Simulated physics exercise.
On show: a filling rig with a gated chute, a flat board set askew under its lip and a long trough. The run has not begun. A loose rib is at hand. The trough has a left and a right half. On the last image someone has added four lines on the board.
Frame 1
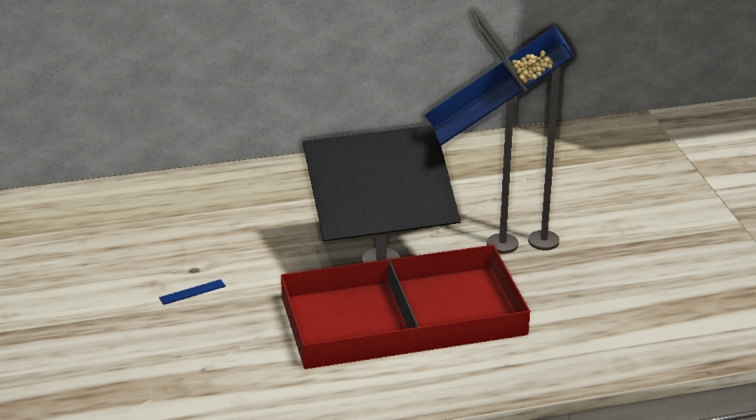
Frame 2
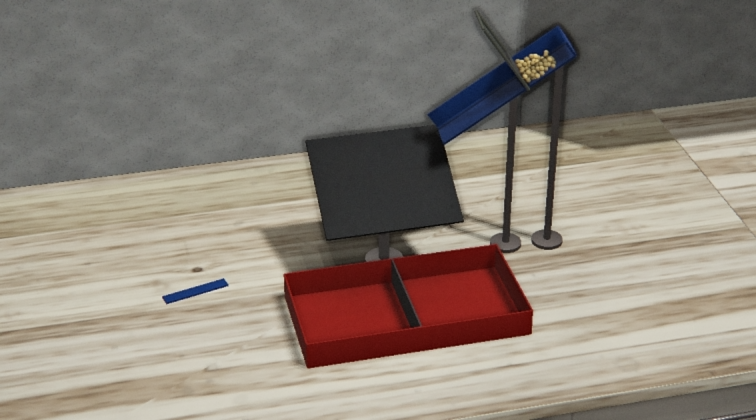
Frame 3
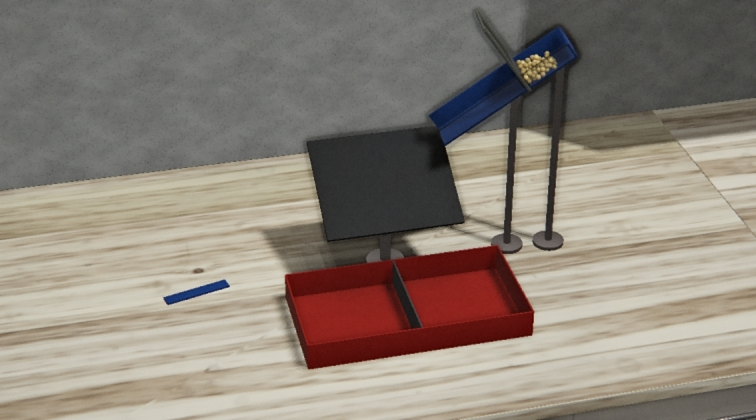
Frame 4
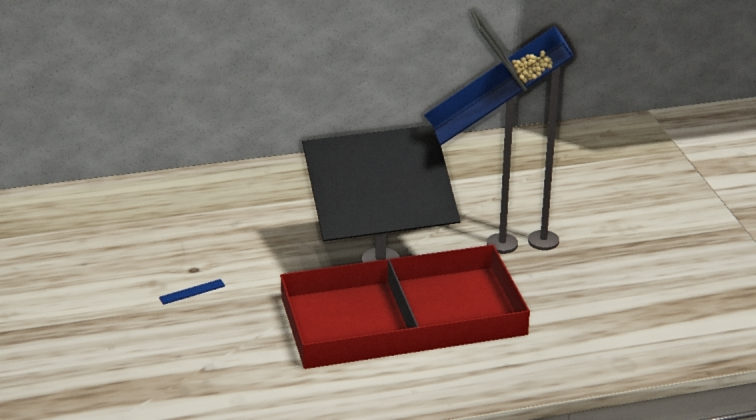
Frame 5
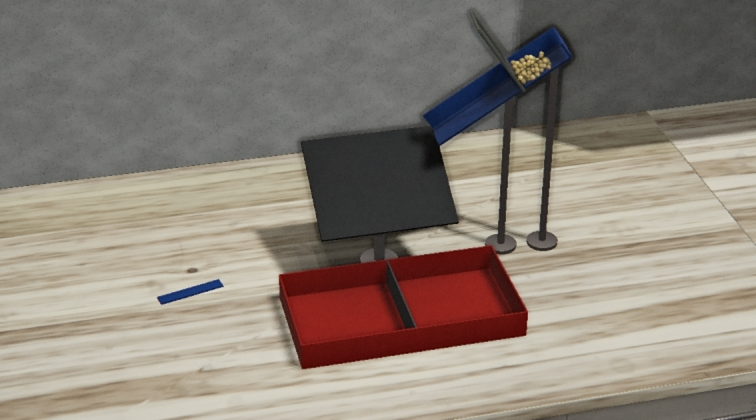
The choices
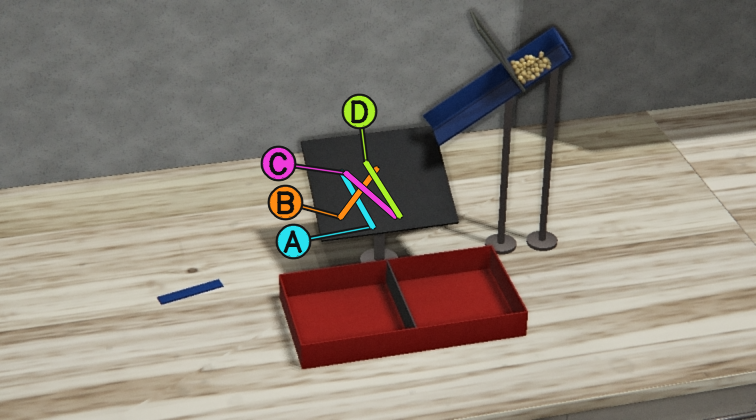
In this clip, a raised blue chute holds pale yellow beans behind a closed gate, above a tilted black board and a divided red trough, with a blue strip lying to the left; apart from slight shifts of the view, nothing moves.
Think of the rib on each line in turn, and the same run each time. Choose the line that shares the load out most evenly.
Line A.
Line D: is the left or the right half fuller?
Right.
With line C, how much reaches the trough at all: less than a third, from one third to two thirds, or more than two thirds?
It is more than two thirds.
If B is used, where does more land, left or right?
The left half.
On the marked copy, line A from (341, 172) to (372, 226); line B from (376, 169) to (340, 217); line C from (346, 173) to (395, 216); line D from (366, 163) to (399, 215).
If A is chosen, of what is caught, roughly half in the left half, roughly half in the right.
If B is chosen, of what is caught, almost all in the left half, about a tenth in the right.
If C is chosen, of what is caught, about a tenth in the left half, almost all in the right.
If D is chosen, of what is caught, about a tenth in the left half, almost all in the right.
